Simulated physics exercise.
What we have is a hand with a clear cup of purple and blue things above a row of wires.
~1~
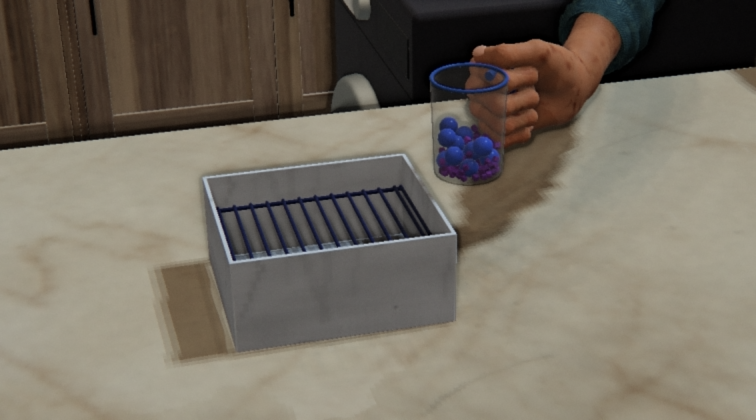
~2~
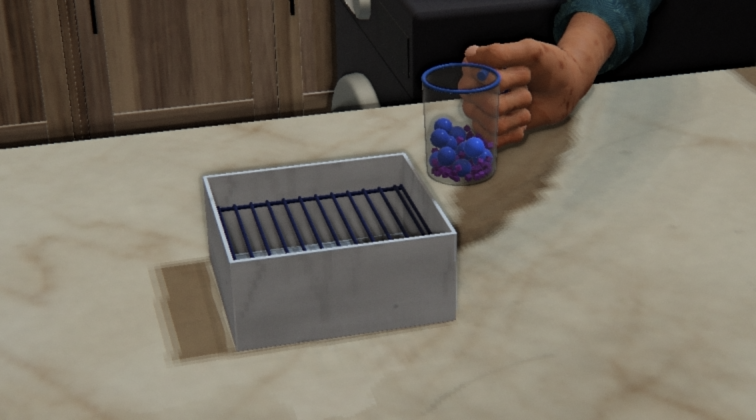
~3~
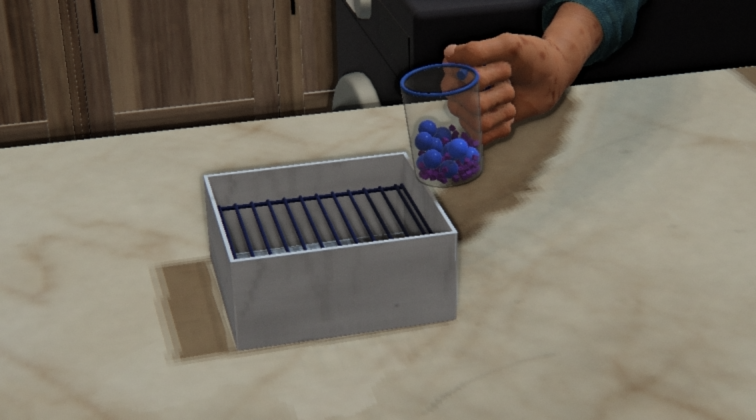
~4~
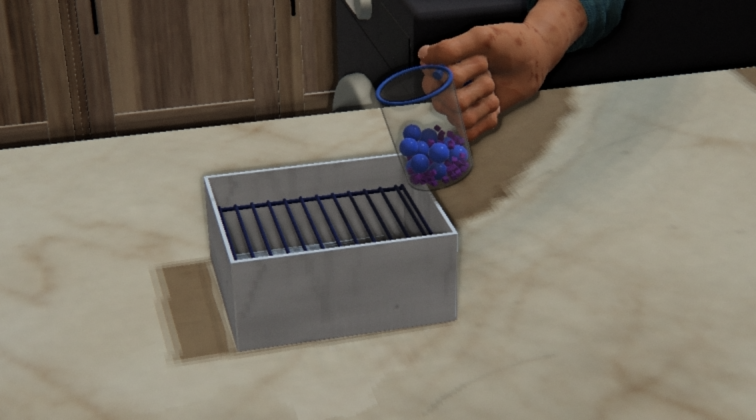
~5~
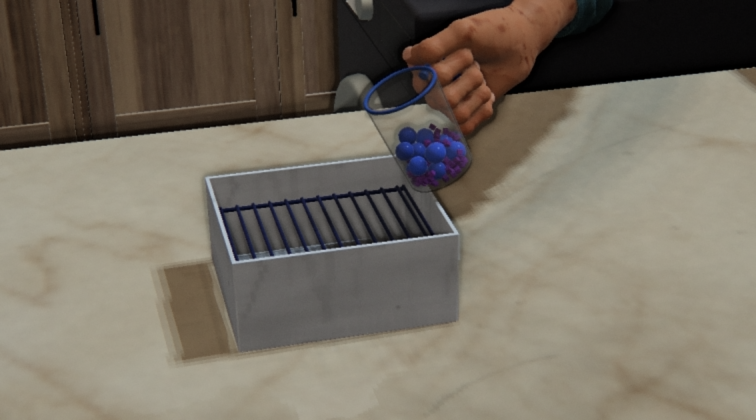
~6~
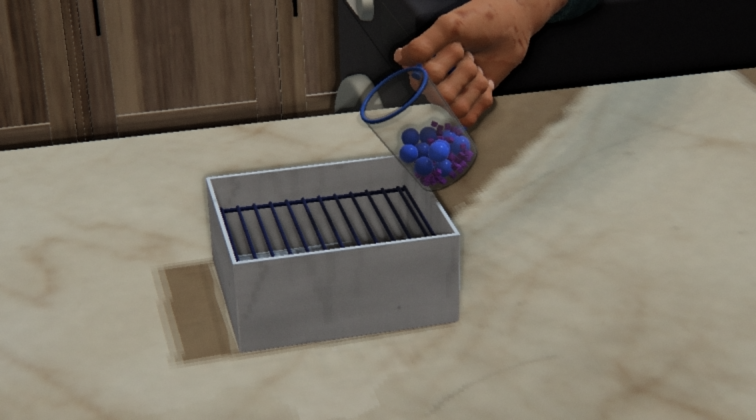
A hand moving a clear cup of blue and purple balls left toward a wire rack in a white box, gradually tilting it leftward.
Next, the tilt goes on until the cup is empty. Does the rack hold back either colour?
Note: Purple through the grille; blue retained on grille.
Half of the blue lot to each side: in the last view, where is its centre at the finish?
I'd say it settles close to (326, 226).
Then, 0.33 s past the last view, purple ones, all in the cup; blue ones, all in the cup.
Then, 0.74 s past the last view, purple ones, all in the cup; blue ones, all in the cup.
Then, 1.19 s past the last view, purple ones, nearly all in the cup, a stray few on or over the wires, a small part under the rack; blue ones, about half in the cup, about half on or over the wires.
Finally, purple ones, all under the rack; blue ones, all on the wires, none under the rack.
